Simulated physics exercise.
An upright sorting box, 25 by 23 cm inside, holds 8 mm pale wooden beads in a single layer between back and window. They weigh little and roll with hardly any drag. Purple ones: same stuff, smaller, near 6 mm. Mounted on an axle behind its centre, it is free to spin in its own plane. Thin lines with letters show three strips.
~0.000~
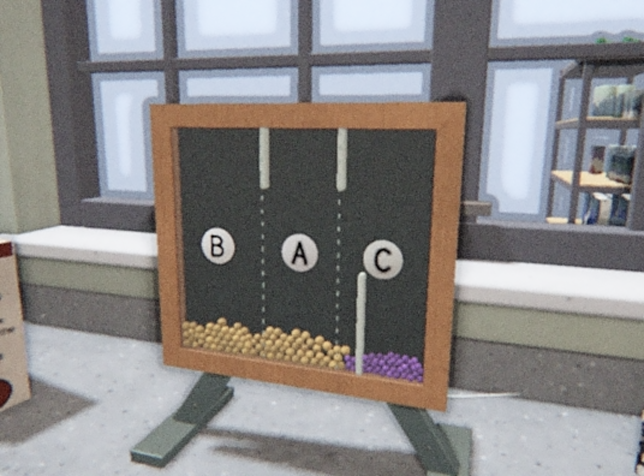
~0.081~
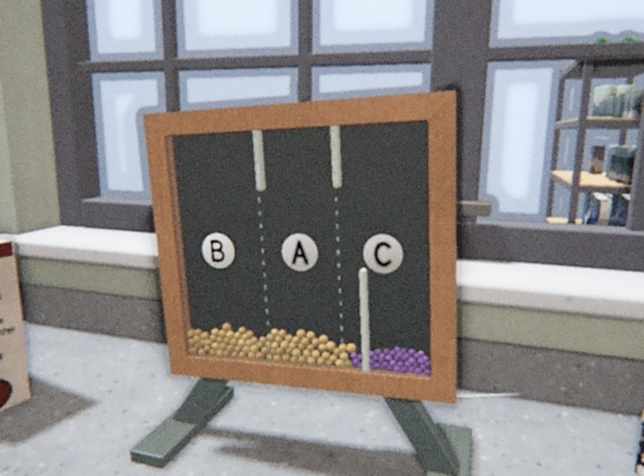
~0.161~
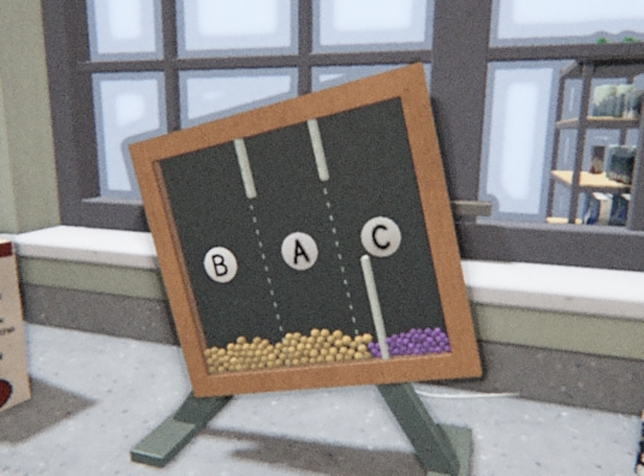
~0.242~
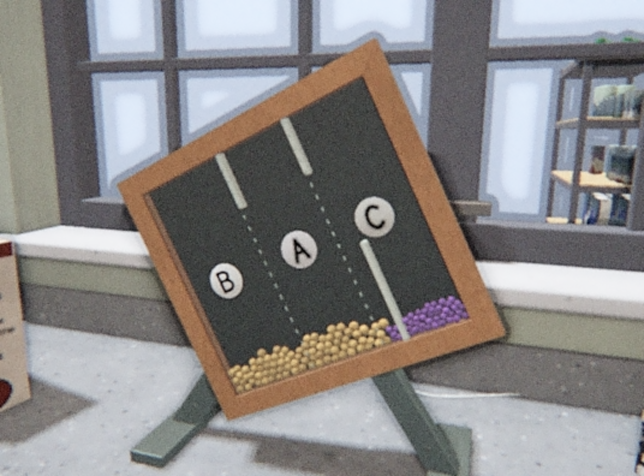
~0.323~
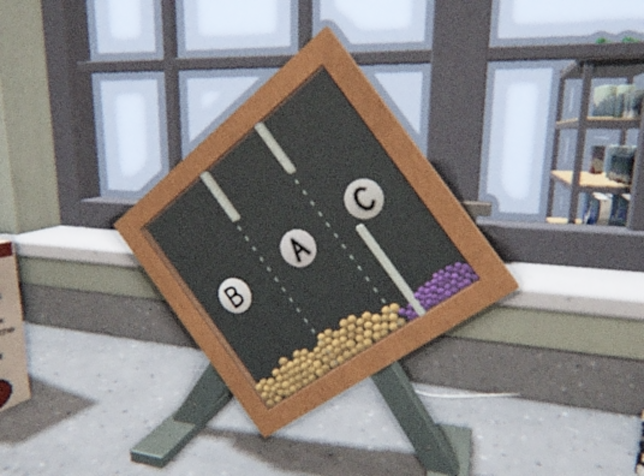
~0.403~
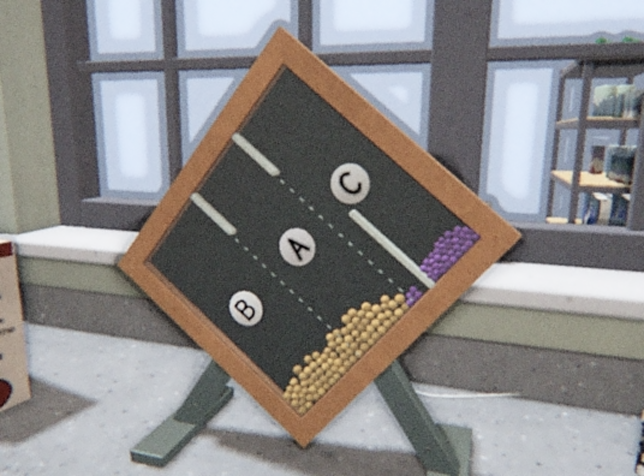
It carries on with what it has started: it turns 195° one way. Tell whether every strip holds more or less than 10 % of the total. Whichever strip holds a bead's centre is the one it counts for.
Strip A - less; strip B - more; strip C - more.
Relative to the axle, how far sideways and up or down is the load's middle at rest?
The middle sits around 5 cm right of it and 8 cm below it.
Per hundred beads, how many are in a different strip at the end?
Around 35 percent.
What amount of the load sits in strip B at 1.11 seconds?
Share: About 70 percent.
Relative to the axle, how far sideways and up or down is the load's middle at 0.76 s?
Position estimate: Right 8 cm, below 2 cm.
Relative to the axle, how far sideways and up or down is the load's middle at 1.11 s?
Right: About 2 cm; below: About 8 cm.
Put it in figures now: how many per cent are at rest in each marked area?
Strip A holds 0, strip B holds 70 and strip C holds 30.
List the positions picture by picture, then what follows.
The first picture shows level; about 120 beads; beads centred (300, 351); top one (222, 323); A (300, 253), B (218, 246), C (383, 260).
The second picture shows turned 4° anticlockwise; beads centred (306, 351); top one (301, 334).
The third picture shows turned 14° anticlockwise; beads centred (323, 350); top one (438, 332); wall ends (252, 195), (325, 177), (365, 259).
The fourth picture shows turned 26° anticlockwise; beads centred (343, 345); top one (452, 300).
The fifth picture shows turned 39° anticlockwise; beads centred (360, 335); top one (458, 266).
The sixth picture shows turned 51° anticlockwise; beads centred (372, 324); top one (465, 230); A (297, 247), B (246, 309), C (350, 184).
After 0.76 s, it stands 106° anticlockwise; the beads' middle is 8 cm right of and 2 cm below the centre; B 70 %, C 30 %.
After 1.11 s, it stands 159° anticlockwise; the beads' middle is 2 cm right of and 8 cm below the centre; B 70 %, C 30 %.
After 1.42 s, it has come round 195° anticlockwise; the beads' middle is 6 cm right of and 7 cm below the centre; B 70 %, C 30 %.
Settled by 1.9 s, it has come round 195° anticlockwise; A 0 %, B 70 %, C 30 %.
